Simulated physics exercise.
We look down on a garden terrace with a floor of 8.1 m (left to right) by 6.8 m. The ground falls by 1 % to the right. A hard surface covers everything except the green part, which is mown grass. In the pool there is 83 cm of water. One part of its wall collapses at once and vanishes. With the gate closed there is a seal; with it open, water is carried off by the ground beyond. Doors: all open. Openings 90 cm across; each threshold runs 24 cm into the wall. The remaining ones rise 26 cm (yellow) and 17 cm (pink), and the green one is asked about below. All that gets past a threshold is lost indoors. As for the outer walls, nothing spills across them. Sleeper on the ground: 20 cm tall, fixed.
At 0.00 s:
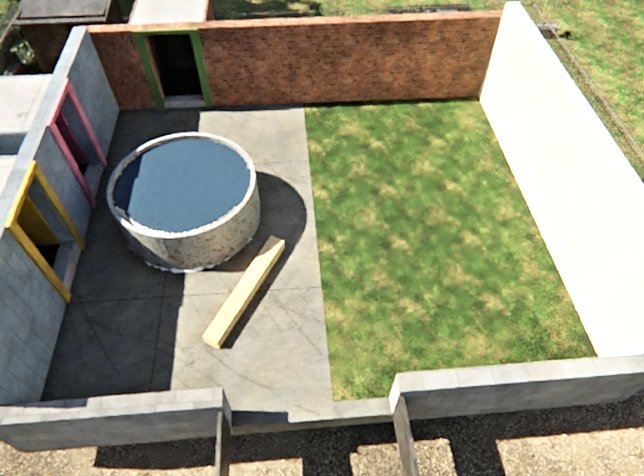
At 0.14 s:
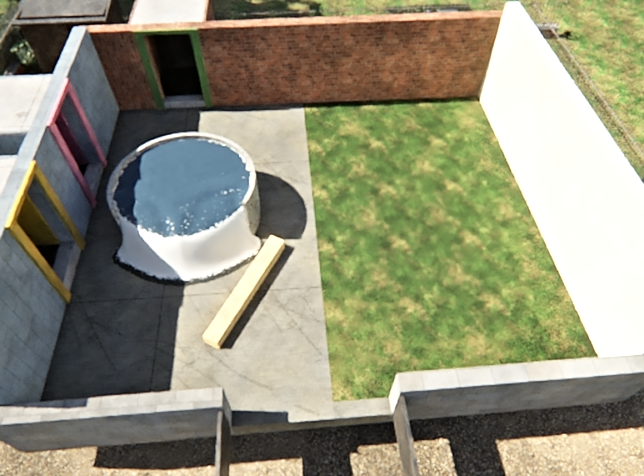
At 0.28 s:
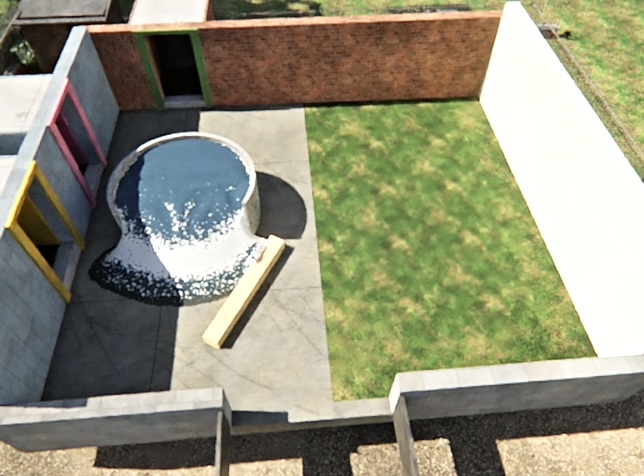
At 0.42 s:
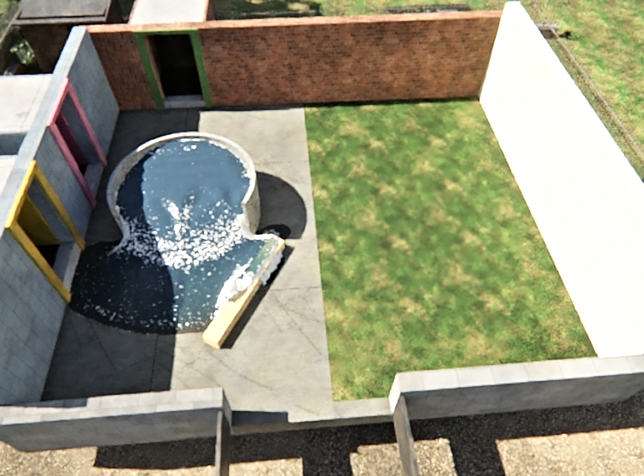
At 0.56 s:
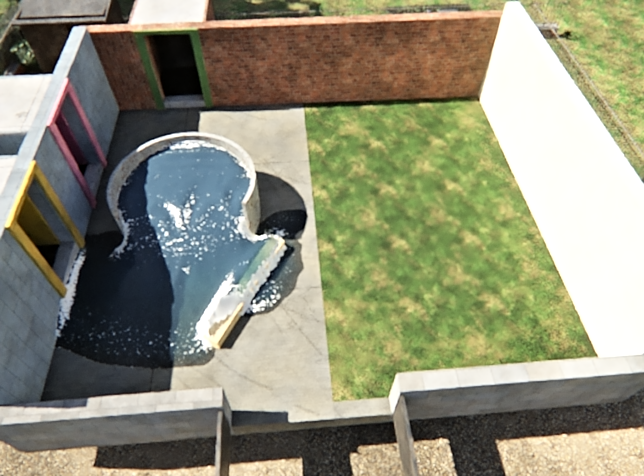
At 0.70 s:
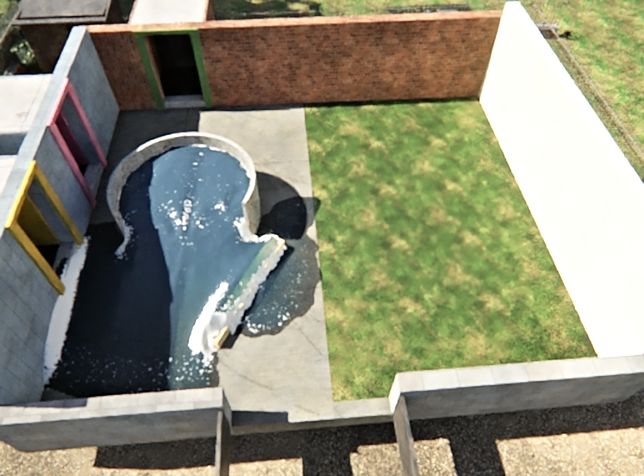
In a walled garden terrace, the near side of a round pool's wall vanishes and water pours out across the grey paving, surging against and over a wooden beam, then spreading left to the wall by the yellow-framed doorway.
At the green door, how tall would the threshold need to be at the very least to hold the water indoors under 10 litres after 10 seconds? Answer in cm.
The threshold would need roughly 11.5 cm.
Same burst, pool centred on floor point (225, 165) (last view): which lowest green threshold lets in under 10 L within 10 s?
Roughly 8.0 centimetres.
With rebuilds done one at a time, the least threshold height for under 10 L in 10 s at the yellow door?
About 21 cm at yellow.
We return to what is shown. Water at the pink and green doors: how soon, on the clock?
Pink: 1.3 s; green: 4.5 s.
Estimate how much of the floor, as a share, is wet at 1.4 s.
I'd say near 30 percent is wet.
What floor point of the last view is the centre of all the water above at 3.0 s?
Centre estimate: (182, 301) px, approximately.
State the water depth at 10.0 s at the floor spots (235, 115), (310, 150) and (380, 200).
Depths in order: 4 / 5 / 5 cm.
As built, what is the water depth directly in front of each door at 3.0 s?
Reading in centimetres: Yellow = 24, pink = 1, green = 0.
After 1.4 s water covers 30 % of the floor, deepest (61 cm) near (90, 420); it has not reached the green door.
After 3.0 s water covers 40 % of the floor, deepest (34 cm) near (35, 424); it has not reached the green door.
After 10.0 s water covers 95 % of the floor, deepest (16 cm) near (106, 406); 5 cm at the green door, 2 litres in over its 15 cm threshold.
At the green door as built, the water arrived by 4.4 s and peaked near 15 cm at 4.8 s.
Run again over the same 10 s with other heights there, 18 litres in over 9.5 cm, 5 litres over 13 cm. The limit of 10 litres is kept from about 11.5 cm up.
